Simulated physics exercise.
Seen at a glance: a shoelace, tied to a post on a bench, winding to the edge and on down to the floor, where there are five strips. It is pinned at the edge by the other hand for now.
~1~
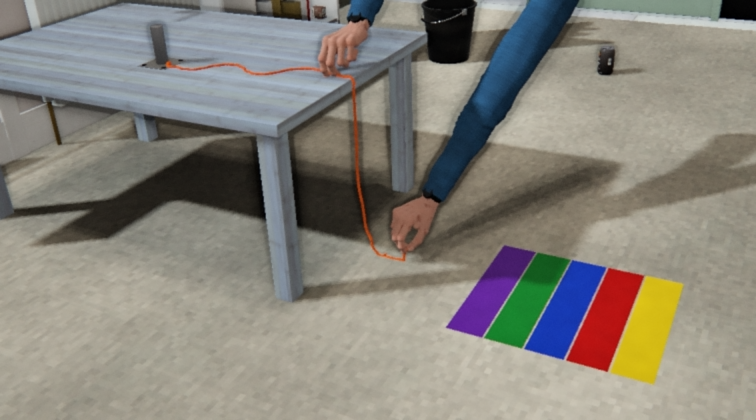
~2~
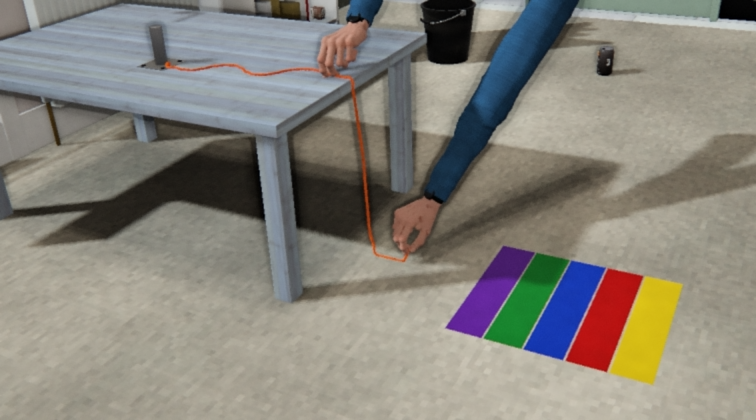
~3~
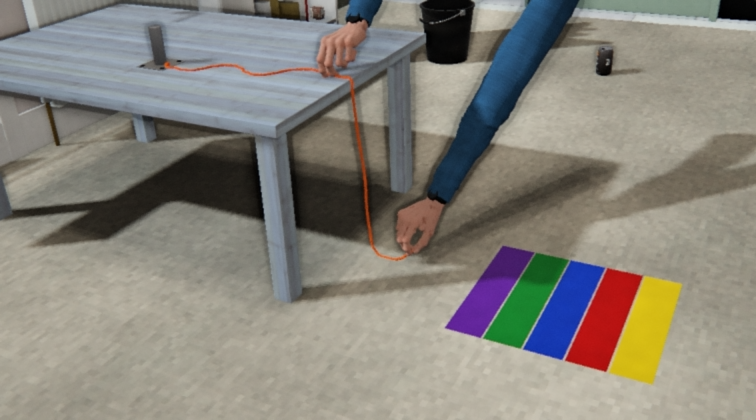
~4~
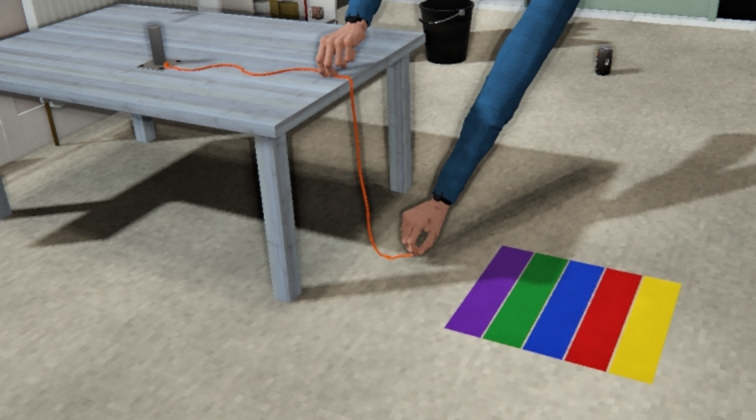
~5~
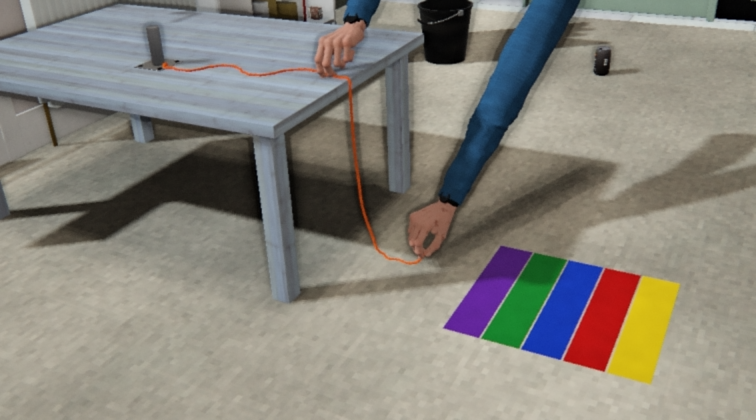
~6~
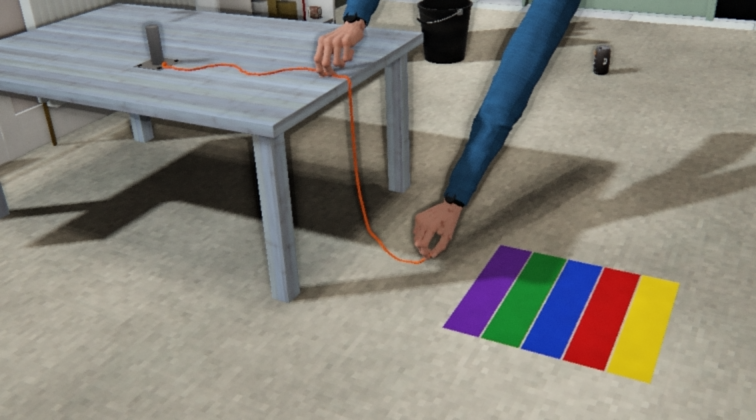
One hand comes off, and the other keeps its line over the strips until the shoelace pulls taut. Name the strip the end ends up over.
Blue.
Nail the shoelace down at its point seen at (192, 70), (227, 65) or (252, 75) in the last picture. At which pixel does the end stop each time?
Result per try (px, approx.): (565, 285); (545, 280); (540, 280).
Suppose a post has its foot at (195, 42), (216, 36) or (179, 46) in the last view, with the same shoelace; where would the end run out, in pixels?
Roughly (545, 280), (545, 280) and (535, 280), try by try.
Soon after, end near (504, 272); over purple.
Then, end near (546, 282); over green.
At full stretch, end near (572, 288); over blue. It gets as far as the blue strip.
